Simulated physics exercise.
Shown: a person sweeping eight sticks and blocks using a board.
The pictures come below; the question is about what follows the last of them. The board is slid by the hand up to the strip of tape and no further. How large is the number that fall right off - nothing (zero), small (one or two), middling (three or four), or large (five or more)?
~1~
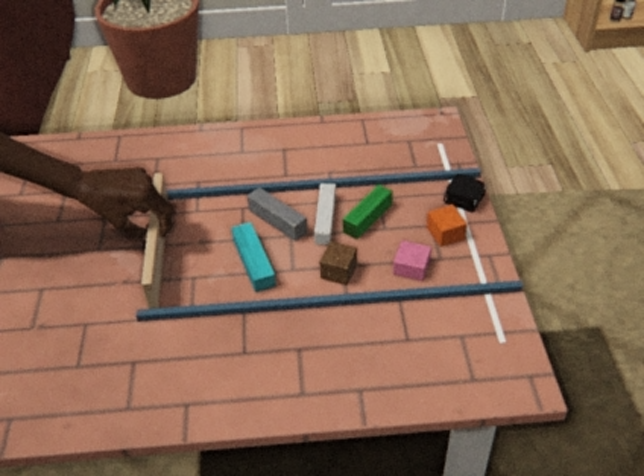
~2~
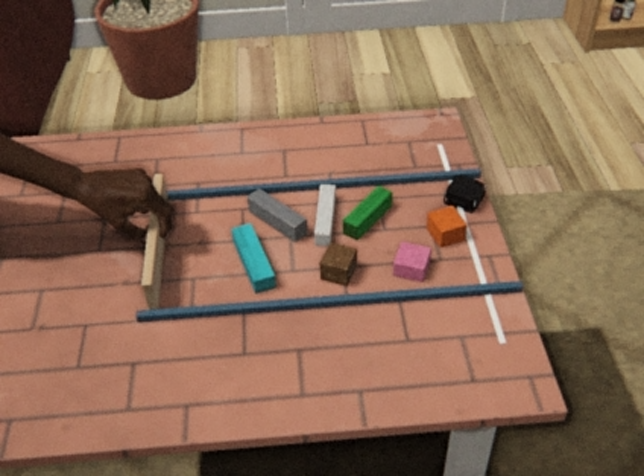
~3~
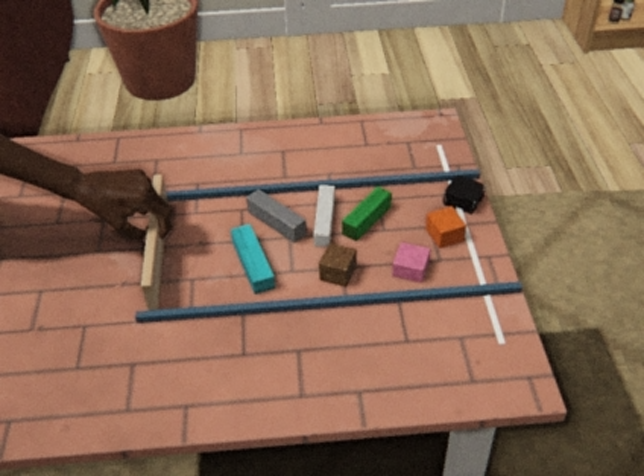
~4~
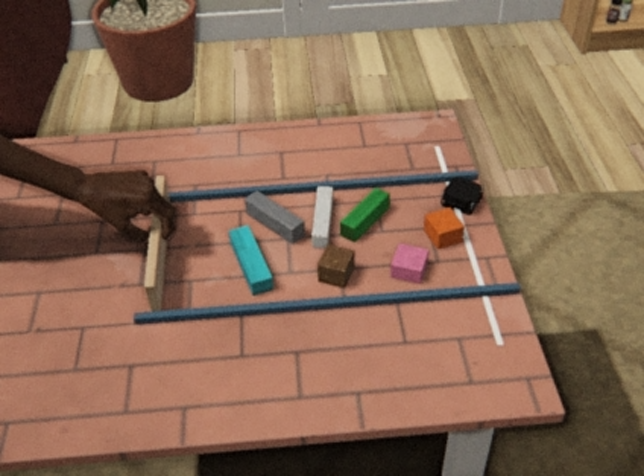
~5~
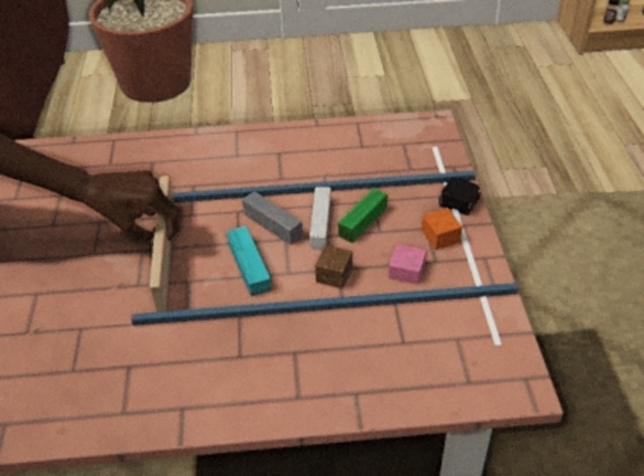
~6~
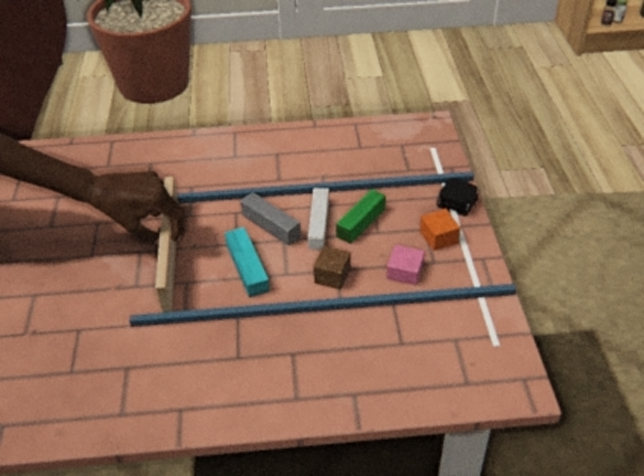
Large - five or more.
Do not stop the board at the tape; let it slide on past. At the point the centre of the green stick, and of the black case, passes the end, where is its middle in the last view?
About (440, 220), and about (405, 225) for the other.
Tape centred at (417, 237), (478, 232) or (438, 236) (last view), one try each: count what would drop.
Floor tally per try: 1 / 7 / 3.
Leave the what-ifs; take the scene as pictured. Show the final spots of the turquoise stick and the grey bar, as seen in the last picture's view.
The one named first is at (477, 244), the next at (476, 202).
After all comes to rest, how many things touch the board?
In contact: 2.
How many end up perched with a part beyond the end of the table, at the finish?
I'd put it at 2.
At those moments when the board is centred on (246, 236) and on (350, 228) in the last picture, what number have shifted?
The first number is 2, the next one 6.
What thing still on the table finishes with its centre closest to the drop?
Going by centres, it is the brown block.
Soon after, none off yet; black case at rest near (458, 197); orange block at rest near (440, 230); pink block at rest near (406, 265).
Then, none off yet; black case at rest near (458, 197); orange block moved a little near (451, 229); pink block moved about its own width near (445, 260).
At rest, the number that fall off is five or more; fallen, white bar, green stick, pink block, orange block and black case.
